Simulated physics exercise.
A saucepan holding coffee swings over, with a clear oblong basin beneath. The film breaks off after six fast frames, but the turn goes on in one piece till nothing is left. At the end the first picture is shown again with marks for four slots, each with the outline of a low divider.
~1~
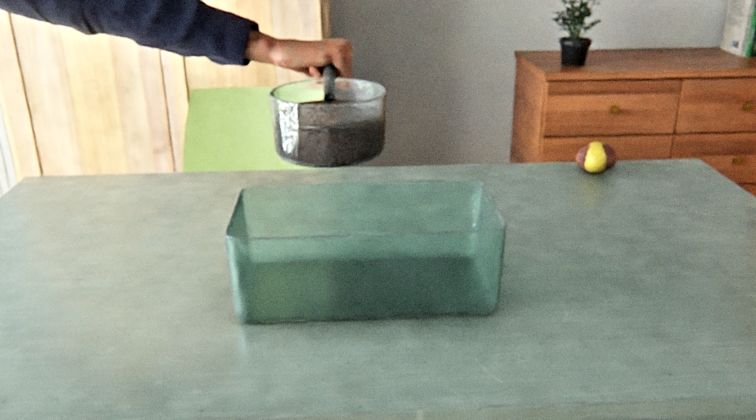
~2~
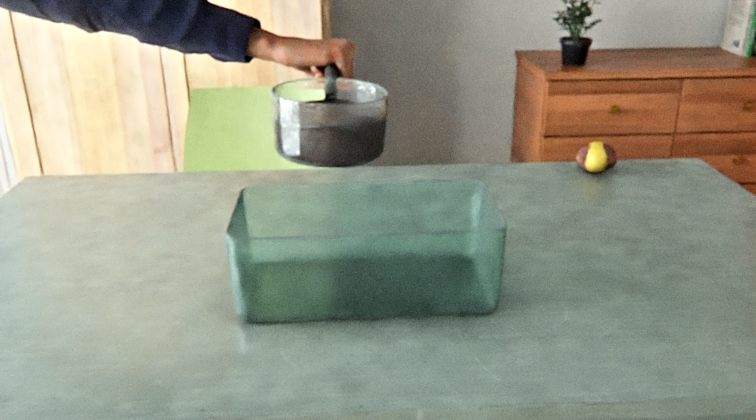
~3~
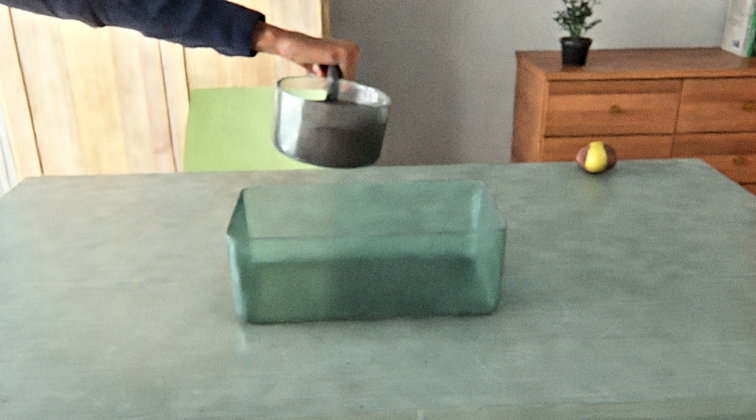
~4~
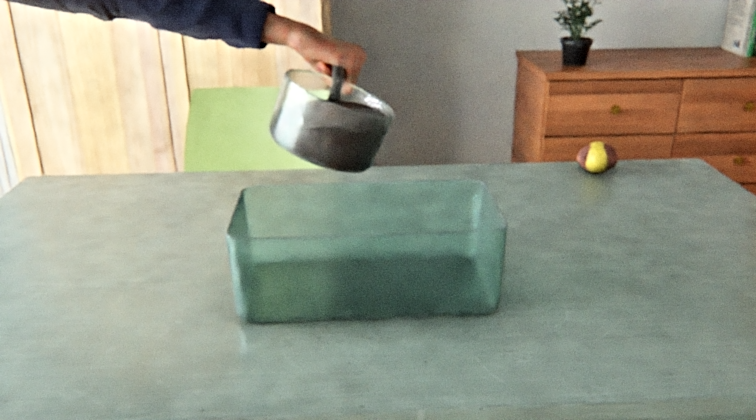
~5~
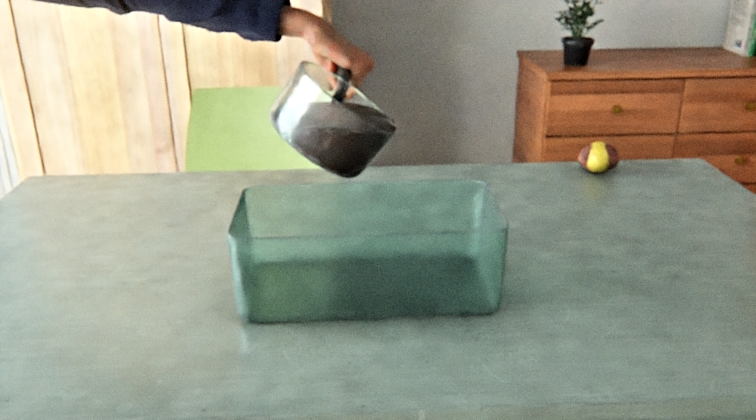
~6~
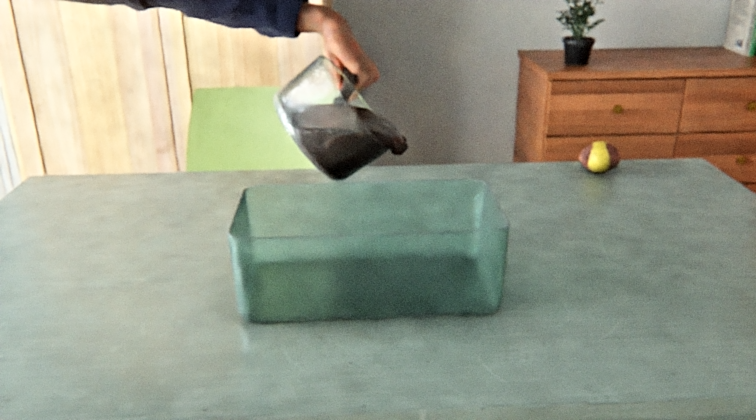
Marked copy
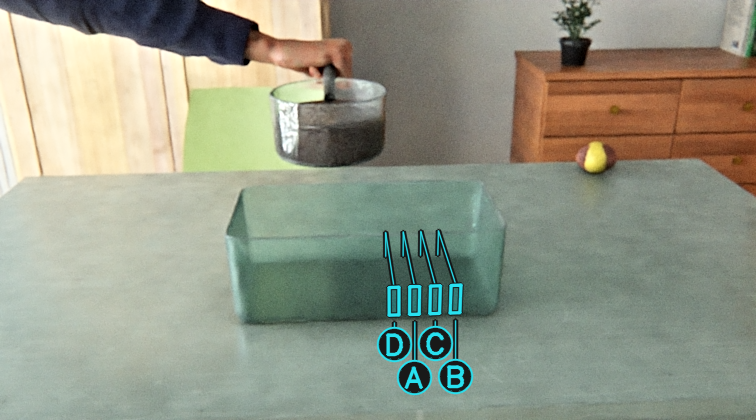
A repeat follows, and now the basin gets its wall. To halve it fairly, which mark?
Take A.
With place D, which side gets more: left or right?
The right one.
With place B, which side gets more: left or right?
The left side.
On the marked copy, A at (414, 321); B at (455, 320); C at (435, 321); D at (394, 322).
With A, about 50 % ends left of the wall and 47 % right of it; 3 % is lost outside.
With B, about 85 % ends left of the wall and 8 % right of it; 7 % is lost outside.
With C, about 73 % ends left of the wall and 23 % right of it; 4 % is lost outside.
With D, about 25 % ends left of the wall and 73 % right of it.
